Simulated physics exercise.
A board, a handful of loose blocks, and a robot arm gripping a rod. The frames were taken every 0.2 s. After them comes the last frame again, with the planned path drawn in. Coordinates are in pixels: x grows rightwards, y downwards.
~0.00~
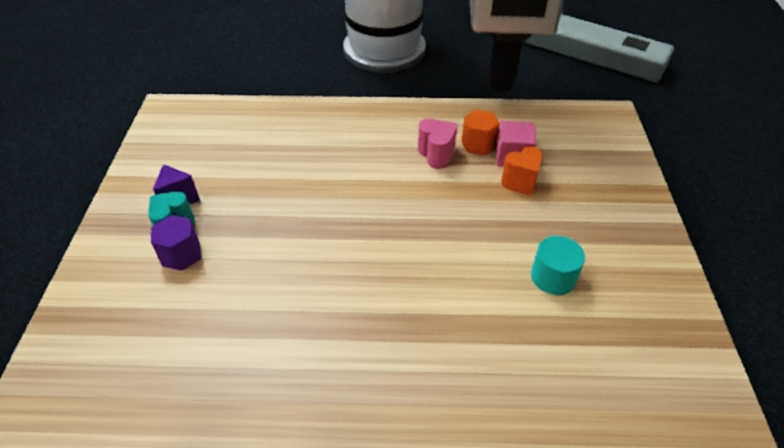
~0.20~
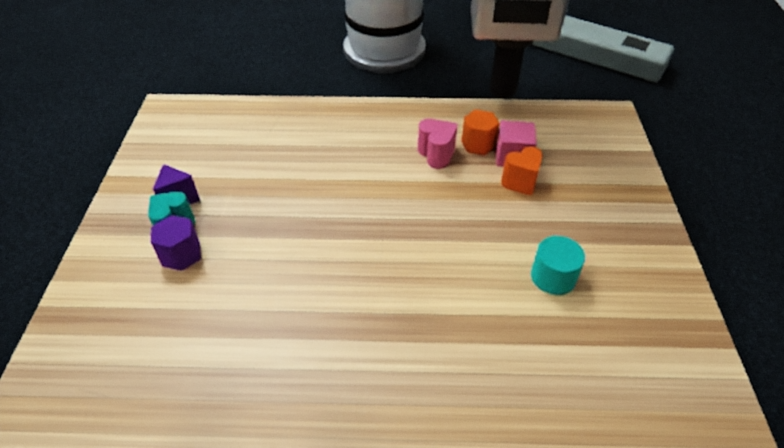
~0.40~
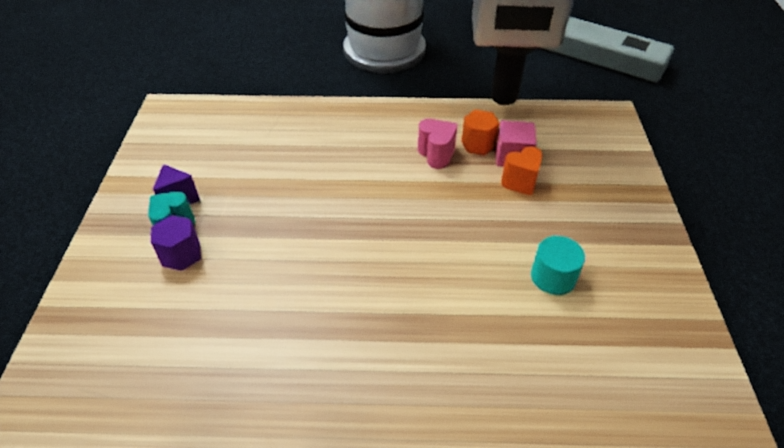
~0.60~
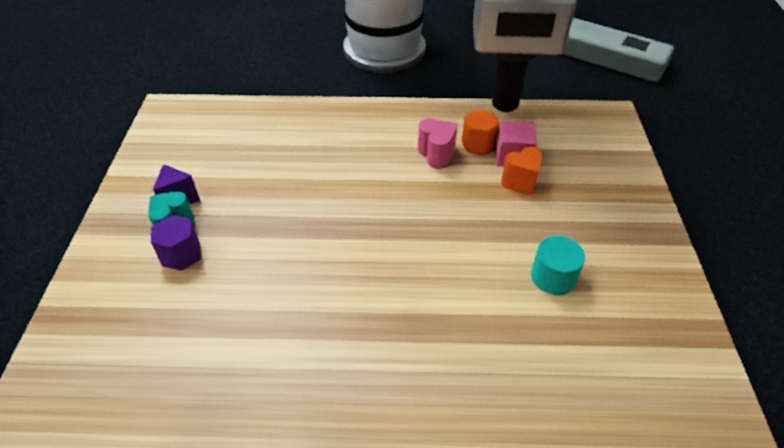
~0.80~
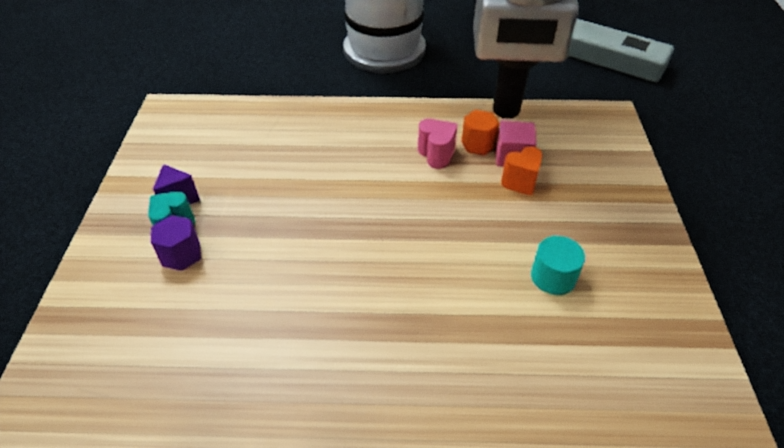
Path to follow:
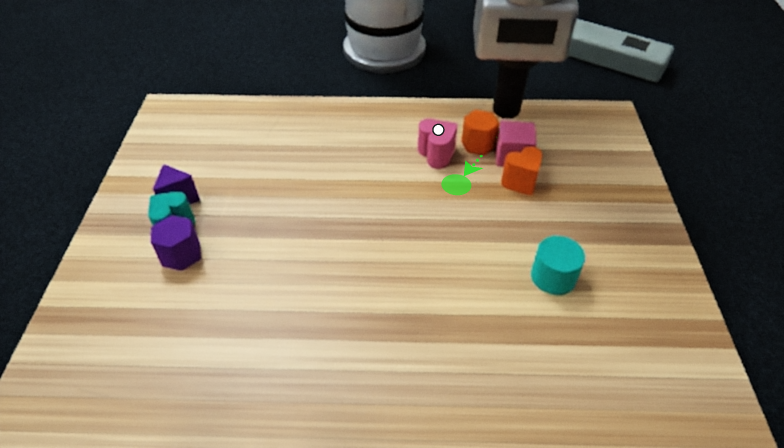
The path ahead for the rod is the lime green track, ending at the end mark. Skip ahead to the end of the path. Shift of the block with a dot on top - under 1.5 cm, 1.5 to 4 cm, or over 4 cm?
Between 1.5 and 4 cm.
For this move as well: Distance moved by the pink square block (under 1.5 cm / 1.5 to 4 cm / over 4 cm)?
Overall it shifts between 1.5 and 4 cm.
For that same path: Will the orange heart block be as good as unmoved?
I'd say no.
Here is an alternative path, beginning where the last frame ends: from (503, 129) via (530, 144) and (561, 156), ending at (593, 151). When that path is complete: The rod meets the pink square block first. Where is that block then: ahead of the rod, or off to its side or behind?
It will get left beside or behind the rod.
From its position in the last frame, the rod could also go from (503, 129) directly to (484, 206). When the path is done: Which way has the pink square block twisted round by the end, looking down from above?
Turns anticlockwise.
The line goes from (503, 129) directly to (456, 185); the dot is on the pink heart block.
What follows on the original path. One third of the way, rod (491, 130); pink heart block (429, 131); orange hexagonal block (463, 129), turned 30° clockwise; pink square block (517, 138), turned 35° anticlockwise; orange heart block (528, 160).
Two thirds of the way, rod (476, 148); pink heart block (414, 130); orange hexagonal block (445, 138), turned 85° clockwise; pink square block (512, 146), turned 65° anticlockwise; orange heart block (536, 165), turned 25° anticlockwise.
At the end, rod (458, 167); pink heart block (408, 132); orange hexagonal block (432, 147), turned 110° clockwise; pink square block (512, 146), turned 65° anticlockwise; orange heart block (536, 165), turned 25° anticlockwise.
